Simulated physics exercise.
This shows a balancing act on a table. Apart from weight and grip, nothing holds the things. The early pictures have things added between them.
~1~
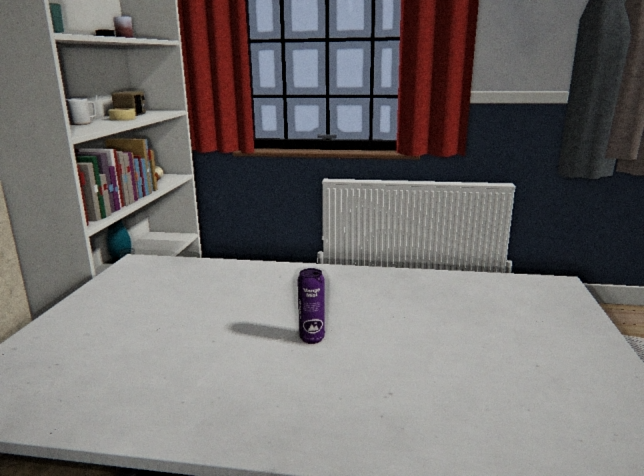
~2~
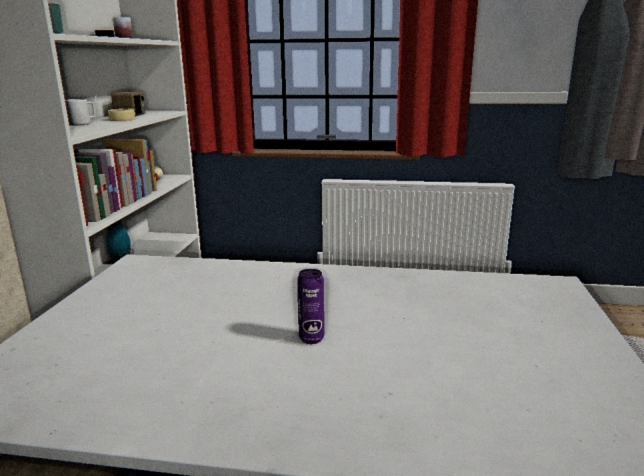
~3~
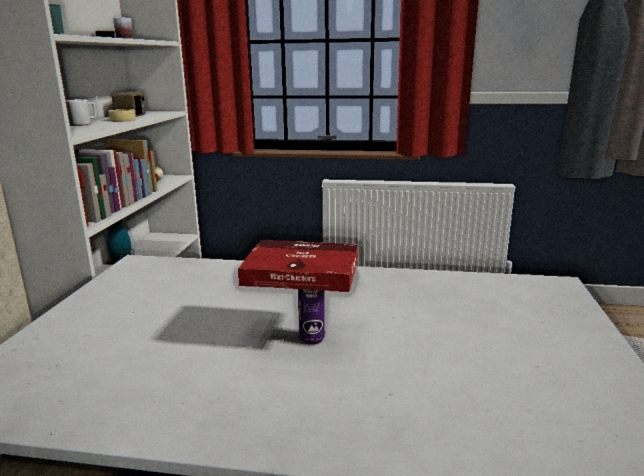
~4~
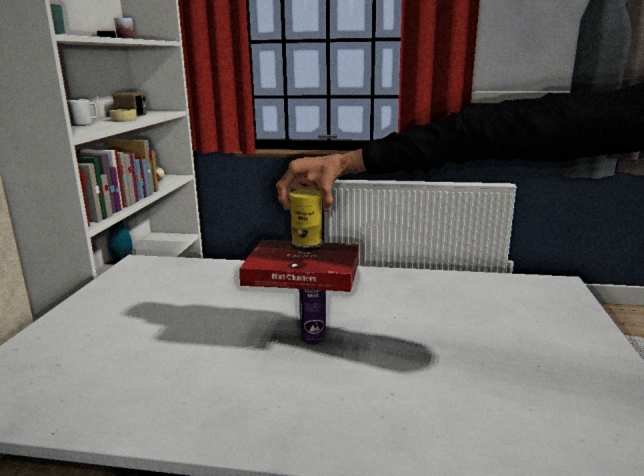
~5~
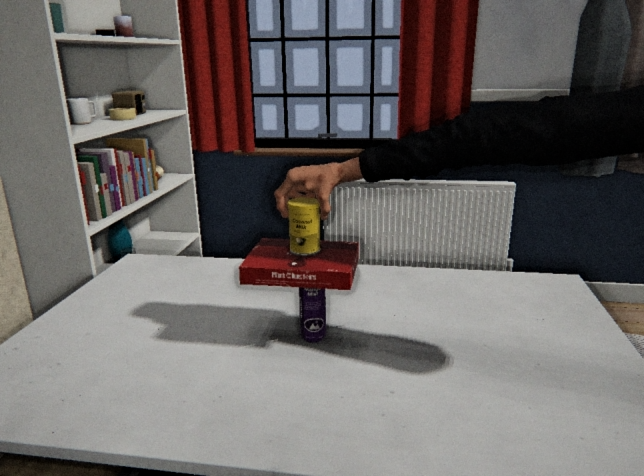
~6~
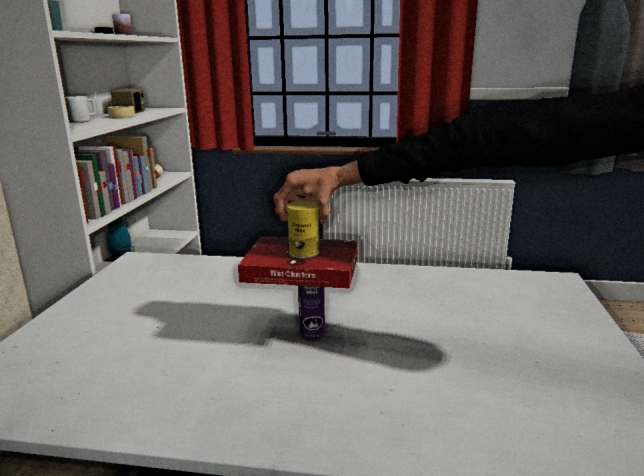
A tall purple can stands upright near the middle of a pale table, seen from a fixed, slightly raised view in a room with a bookshelf at left, red curtains around a window, and a white radiator behind. A flat red box then appears lying across the can's top. A dark-sleeved arm reaches in from the right, lowers a yellow tin slightly onto the box, and keeps holding it.
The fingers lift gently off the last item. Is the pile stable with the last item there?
Stable.
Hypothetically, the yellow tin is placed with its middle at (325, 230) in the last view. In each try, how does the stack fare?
What happens next is that it remains standing.
Then, 0.20 s past the last view, nothing moves.
Then, 0.50 s past the last view, yellow tin resting near (303, 230).
Finally, all 3 still in place. Final places as the last picture's camera would see them, yellow tin near (303, 230). The stack stays up.
